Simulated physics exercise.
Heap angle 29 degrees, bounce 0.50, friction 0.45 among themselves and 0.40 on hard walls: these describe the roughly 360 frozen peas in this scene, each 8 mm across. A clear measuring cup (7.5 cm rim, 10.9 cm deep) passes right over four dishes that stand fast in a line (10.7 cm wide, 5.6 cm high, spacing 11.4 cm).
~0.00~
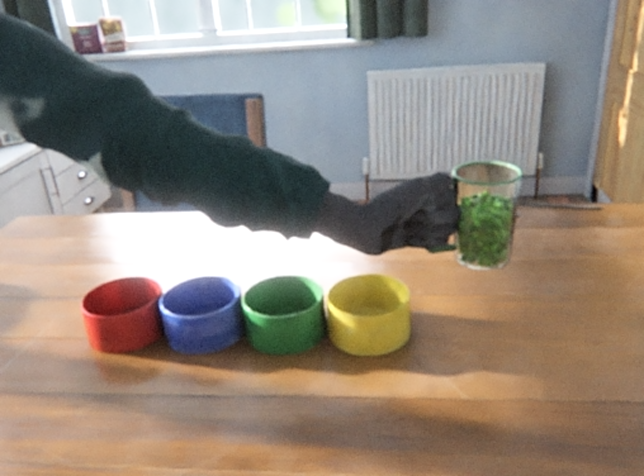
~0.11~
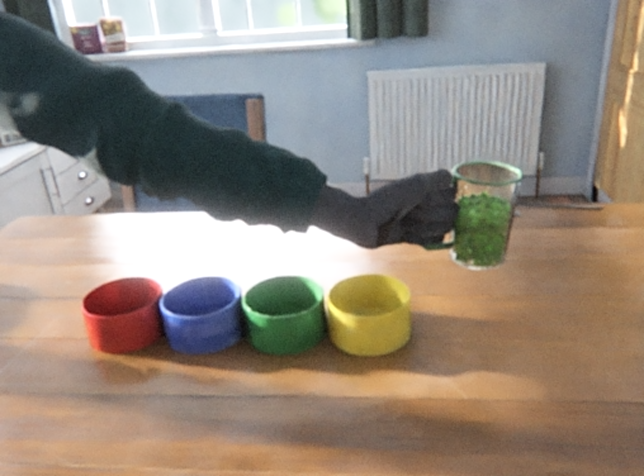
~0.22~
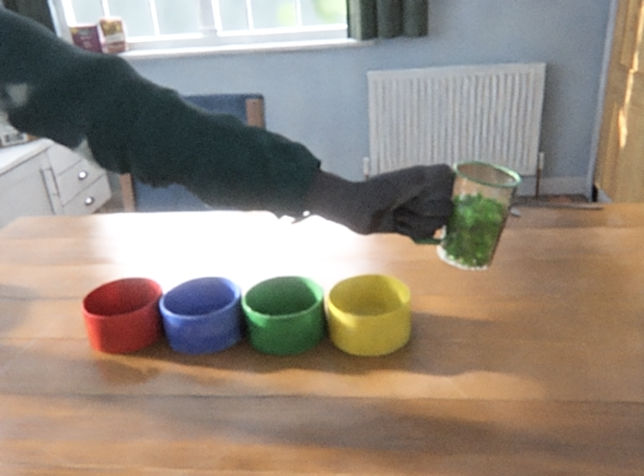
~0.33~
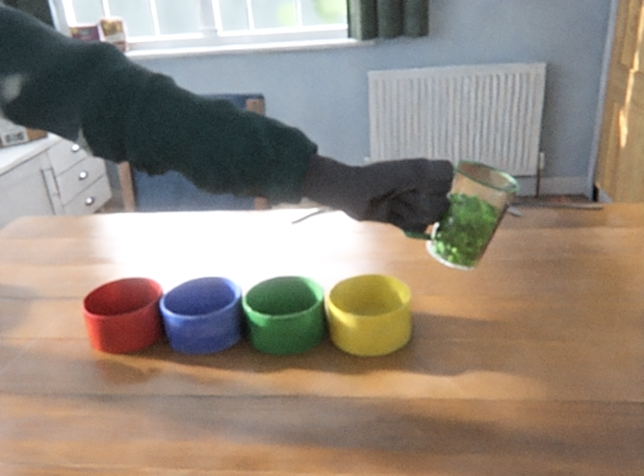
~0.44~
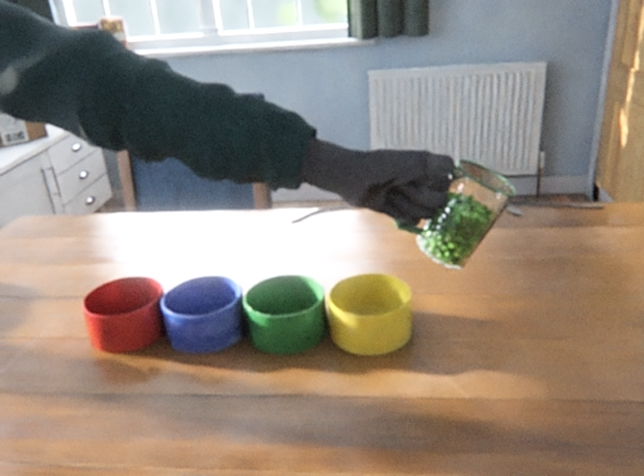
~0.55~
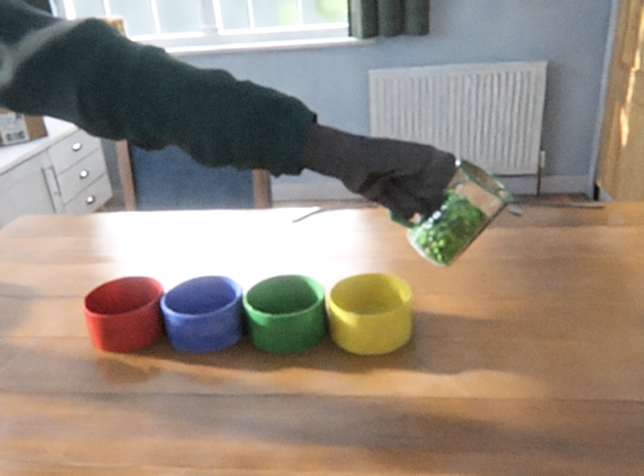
A dark-sleeved, dark-gloved arm reaches in from the left across a sunlit wooden table, seen from slightly above in a blue-walled room with a window and white radiator. The hand holds a clear cup of small green pieces at right, beyond a row of red, blue, green and yellow dishes. The cup leans steadily further rightward, shifting slightly left, while the dishes and camera stay still.
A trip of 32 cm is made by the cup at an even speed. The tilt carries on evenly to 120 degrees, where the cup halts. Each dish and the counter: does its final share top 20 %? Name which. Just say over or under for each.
Going through them: Red comes out under, blue comes out under, green comes out under, yellow comes out under, counter comes out over.
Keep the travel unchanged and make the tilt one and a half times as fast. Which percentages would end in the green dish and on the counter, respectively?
Green 0, counter 100.
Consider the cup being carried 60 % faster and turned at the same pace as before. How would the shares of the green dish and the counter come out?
In that case: Green 0, and counter 10.
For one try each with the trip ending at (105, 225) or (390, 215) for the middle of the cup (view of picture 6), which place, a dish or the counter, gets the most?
First try: Counter; second try: Counter.
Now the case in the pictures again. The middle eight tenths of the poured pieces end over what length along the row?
It covers some 14 centimetres of the row.
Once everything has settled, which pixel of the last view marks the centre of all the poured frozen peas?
(473, 326) or so.
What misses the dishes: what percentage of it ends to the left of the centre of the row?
Around 0 per cent of it.
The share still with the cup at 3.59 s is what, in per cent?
Load share: Near 0 percent.
After 2.38 s, tilt 120 degrees; cup holds 0 %.
Then, at 3.59 s, tilt 120 degrees; cup holds 0 %.
Then, at 4.76 s, tilt 120 degrees; cup holds 0 %.
At rest (5.1 s), red 0 %, blue 0 %, green 0 %, yellow 0 %, counter 100 %.
